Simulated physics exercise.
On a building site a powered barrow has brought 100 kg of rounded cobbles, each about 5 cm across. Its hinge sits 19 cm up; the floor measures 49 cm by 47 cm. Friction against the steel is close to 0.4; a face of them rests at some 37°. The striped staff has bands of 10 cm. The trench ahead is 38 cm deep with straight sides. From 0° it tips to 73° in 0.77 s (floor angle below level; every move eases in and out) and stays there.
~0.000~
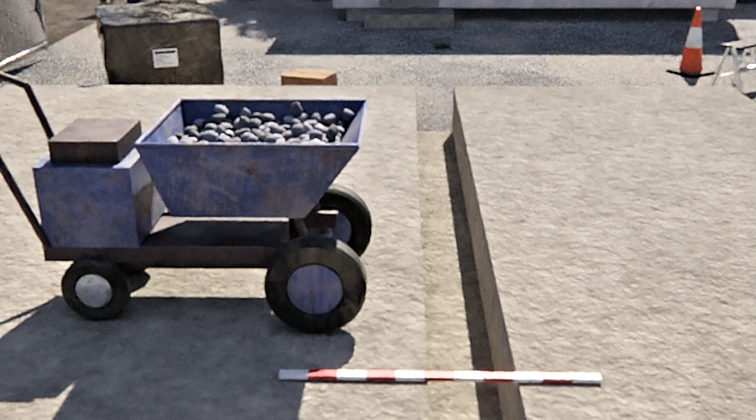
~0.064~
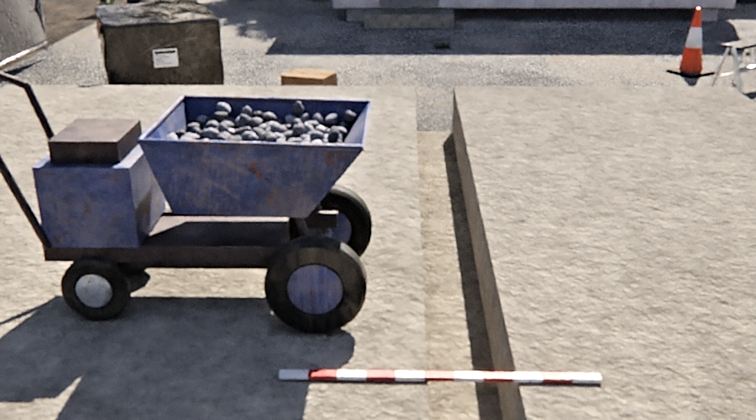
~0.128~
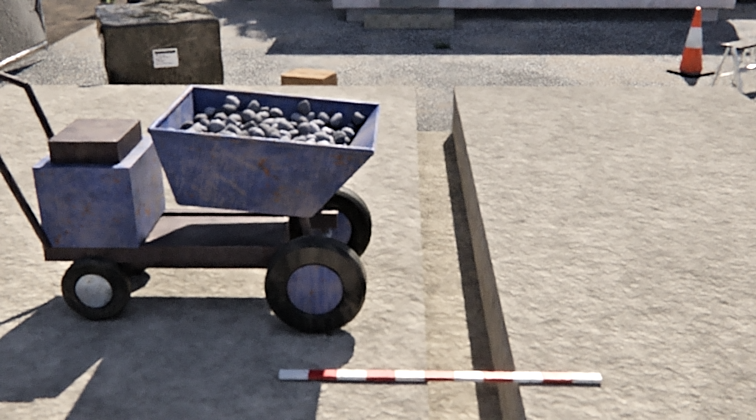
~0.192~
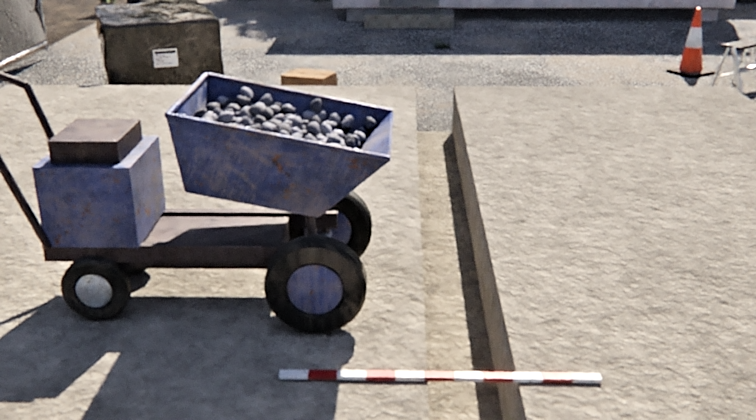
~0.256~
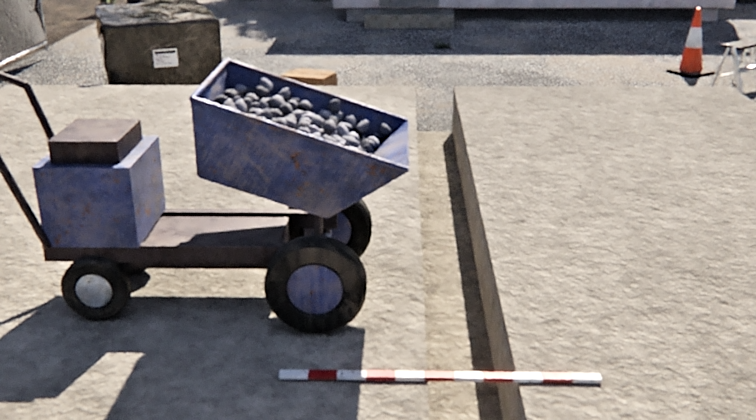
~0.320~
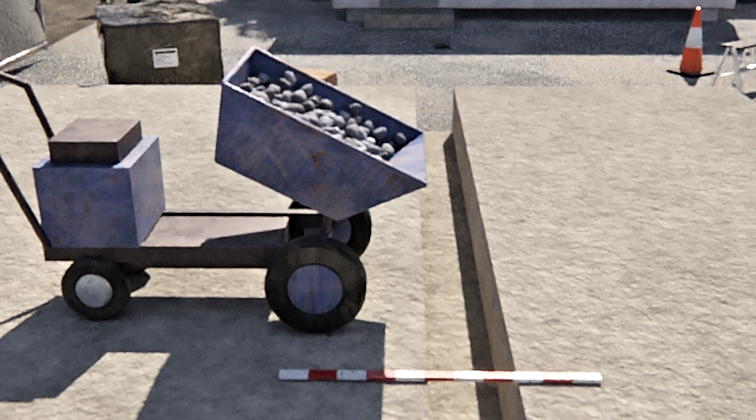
A blue tray of grey stones rises and tilts steadily to the right on a wheeled barrow.
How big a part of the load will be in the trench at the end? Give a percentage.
About 36 per cent.
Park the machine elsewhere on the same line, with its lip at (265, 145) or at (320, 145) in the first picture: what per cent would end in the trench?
First some 85, then 65 per cent.
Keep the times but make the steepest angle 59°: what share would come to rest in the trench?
It would be near 25 per cent.
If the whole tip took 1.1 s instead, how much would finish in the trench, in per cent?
In that case some 45 per cent.
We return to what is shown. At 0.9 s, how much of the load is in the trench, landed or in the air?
Some 5 per cent.
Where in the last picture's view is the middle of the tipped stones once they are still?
Their middle is at about (533, 292).
After 0.6 s the floor is at 62°; 100 % in the tray; the foremost stones are at (457, 217).
After 0.9 s the floor is at 73°; 64 % in the tray, 7 % in the trench, 28 % past the trench; the foremost stones are at (563, 285).
After 1.2 s the floor is at 73°; 18 % in the tray, 18 % in the trench, 64 % past the trench; the foremost stones are at (694, 272).
After 3.2 s the floor is at 73°; 0 % in the tray, 36 % in the trench, 64 % past the trench; the foremost stones are past the picture's edge.
